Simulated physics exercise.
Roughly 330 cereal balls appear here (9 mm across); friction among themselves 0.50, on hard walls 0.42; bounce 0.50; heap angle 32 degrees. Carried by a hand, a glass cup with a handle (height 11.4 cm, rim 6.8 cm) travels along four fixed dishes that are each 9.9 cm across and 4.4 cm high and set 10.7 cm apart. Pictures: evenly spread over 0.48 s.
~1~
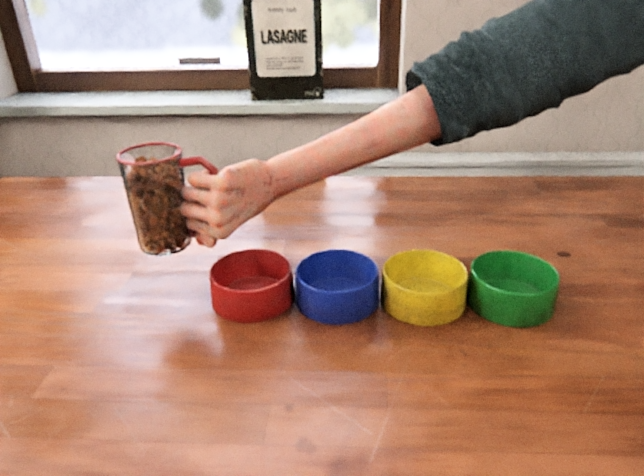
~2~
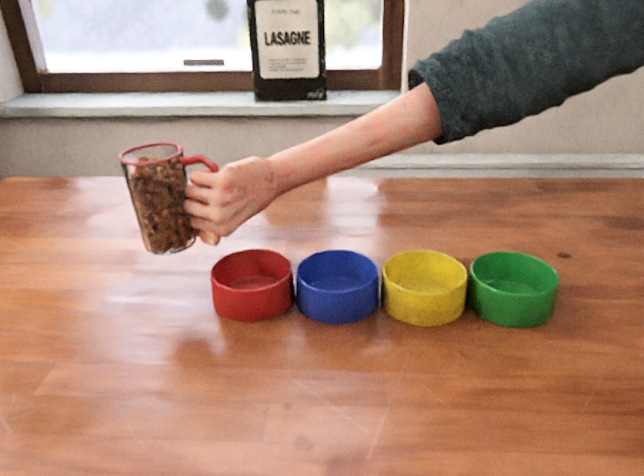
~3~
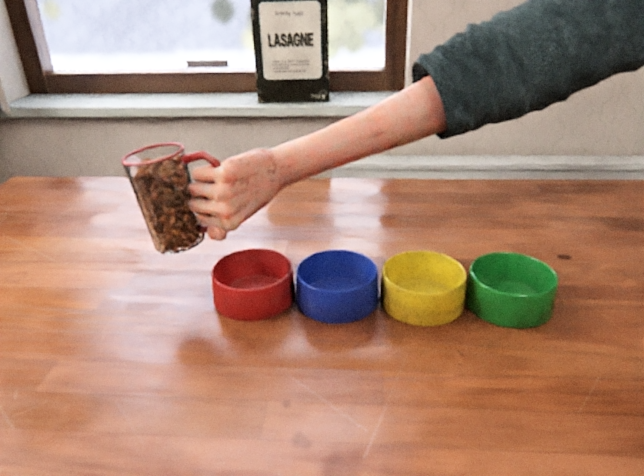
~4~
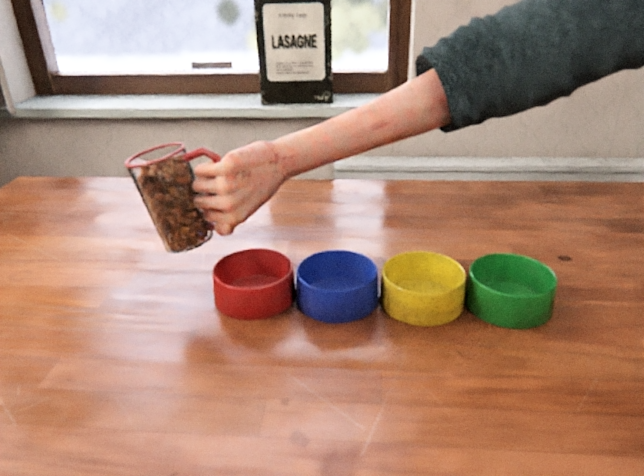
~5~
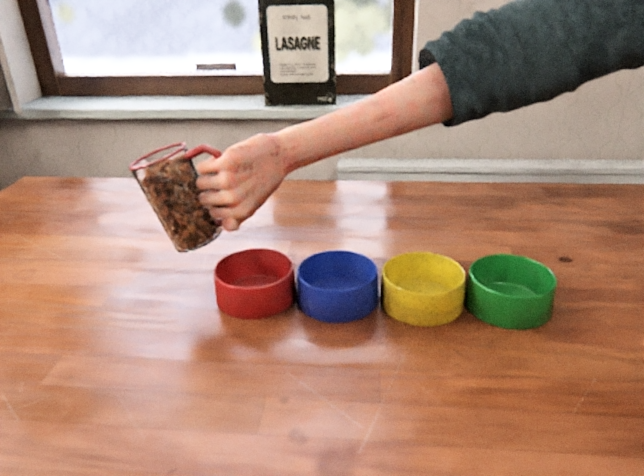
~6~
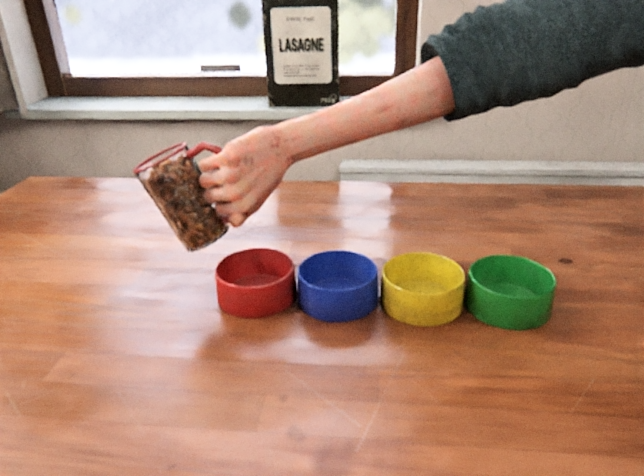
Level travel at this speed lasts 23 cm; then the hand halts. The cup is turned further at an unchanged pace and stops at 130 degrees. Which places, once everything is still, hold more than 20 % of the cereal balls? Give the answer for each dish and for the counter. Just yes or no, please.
In short: Red dish yes, blue dish no, green dish no, yellow dish no, counter yes.
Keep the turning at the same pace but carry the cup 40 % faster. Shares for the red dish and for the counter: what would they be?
Red: 90; counter: 10.
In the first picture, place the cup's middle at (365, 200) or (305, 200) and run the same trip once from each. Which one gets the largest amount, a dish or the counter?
Yellow, then blue.
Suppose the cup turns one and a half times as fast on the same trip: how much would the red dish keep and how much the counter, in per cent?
In that case the red dish gets 0 and the counter gets 100.
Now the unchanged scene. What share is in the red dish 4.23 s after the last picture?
Close to 40 percent of the load.
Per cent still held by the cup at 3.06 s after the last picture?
Roughly 0 per cent, give or take.
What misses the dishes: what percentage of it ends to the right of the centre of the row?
About 0 %.
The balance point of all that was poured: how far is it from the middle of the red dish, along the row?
Near 6 cm, shifted toward decreasing x.
Then, 1.83 s after the last picture, tilt 126 degrees; cup holds 35 %, red 15 %.
Then, 3.06 s after the last picture, tilt 130 degrees; cup holds 0 %, red 40 %.
Then, 4.23 s after the last picture, tilt 130 degrees; cup holds 0 %, red 40 %.
In the end, red 40 %, blue 0 %, green 0 %, yellow 0 %, counter 60 %.
